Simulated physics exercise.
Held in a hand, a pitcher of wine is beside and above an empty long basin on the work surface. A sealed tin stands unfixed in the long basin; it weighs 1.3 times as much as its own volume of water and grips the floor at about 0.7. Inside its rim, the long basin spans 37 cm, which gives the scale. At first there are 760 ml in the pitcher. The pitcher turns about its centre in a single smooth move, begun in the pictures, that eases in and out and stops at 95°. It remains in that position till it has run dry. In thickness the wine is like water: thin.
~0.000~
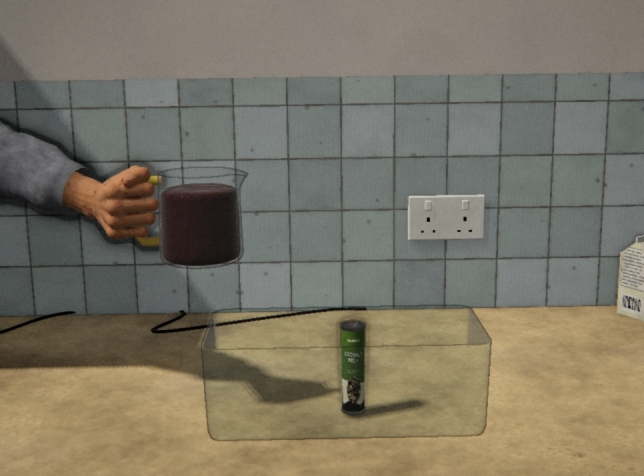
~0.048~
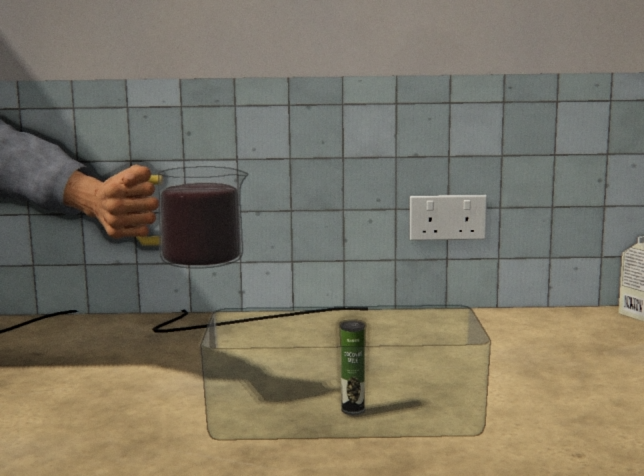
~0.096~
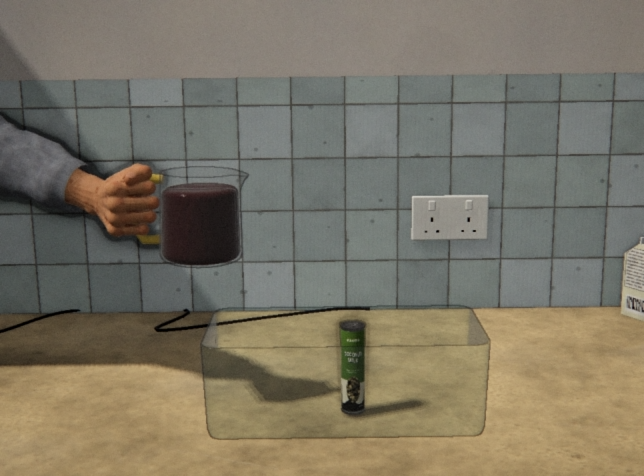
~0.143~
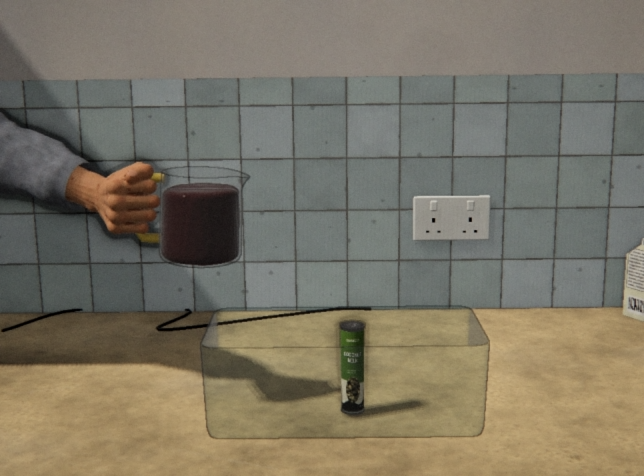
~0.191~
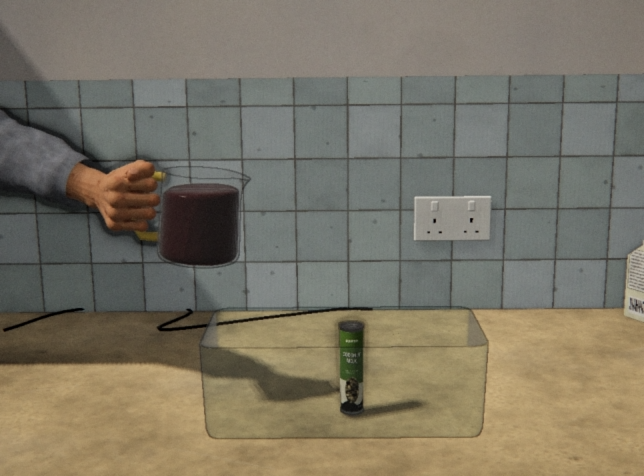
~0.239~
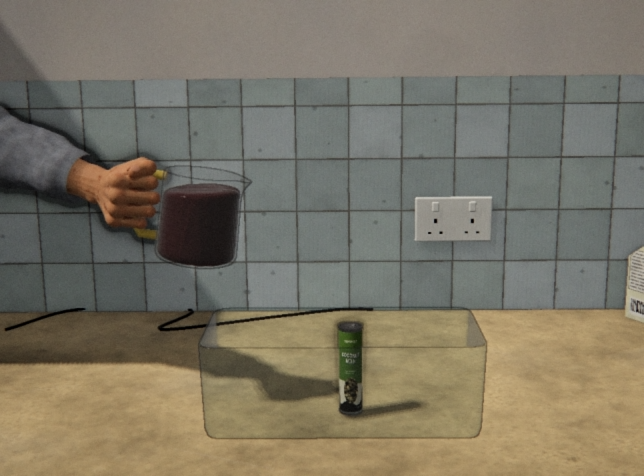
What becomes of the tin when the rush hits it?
The tin stays upright.
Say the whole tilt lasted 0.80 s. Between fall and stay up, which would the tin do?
Result: Tin upright.
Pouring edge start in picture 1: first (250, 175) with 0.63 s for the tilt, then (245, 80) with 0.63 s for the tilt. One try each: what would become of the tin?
First it stays on its base; then it tips over.
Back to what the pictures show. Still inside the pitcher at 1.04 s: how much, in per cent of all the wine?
Remaining share: Approx. 46 %.
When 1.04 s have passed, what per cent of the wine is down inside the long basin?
Value: Approx. 32 %.
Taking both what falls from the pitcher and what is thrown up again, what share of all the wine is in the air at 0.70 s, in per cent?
9 per cent.
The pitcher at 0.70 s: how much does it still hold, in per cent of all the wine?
Near 90 in a hundred.
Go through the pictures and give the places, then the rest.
It leans 0°; its right rim is at (248, 173); the wine meets the walls at (162, 190) and (237, 188); the long basin's rim runs from (208, 330) to (480, 325); the tin's top is at (353, 329), in the first picture.
It leans 0°; its right rim is at (248, 173); the wine meets the walls at (162, 189) and (238, 189), in the second picture.
It leans 1°; its right rim is at (249, 174); the wine meets the walls at (164, 189) and (239, 189), in the third picture.
It leans 3°; its right rim is at (250, 176); the wine meets the walls at (164, 189) and (240, 189), in the fourth picture.
It leans 5°; its right rim is at (251, 178); the wine meets the walls at (164, 190) and (240, 190), in the fifth picture.
It leans 8°; its right rim is at (252, 181); the wine meets the walls at (165, 190) and (241, 190), in the sixth picture.
Then, 0.70 s in, the tilt is 55° and 91 per cent is still to pour; the tin stands where it began.
Then, 1.04 s in, the tilt is 87° and 46 per cent is still to pour; the tin stands where it began.
Then, 1.39 s in, the tilt is 95° and 12 per cent is still to pour; the tin stands where it began.
Then, 1.78 s in, the tilt is 95° and 3 per cent is still to pour; the tin stands where it began.
Finally, the tin stands where it began.
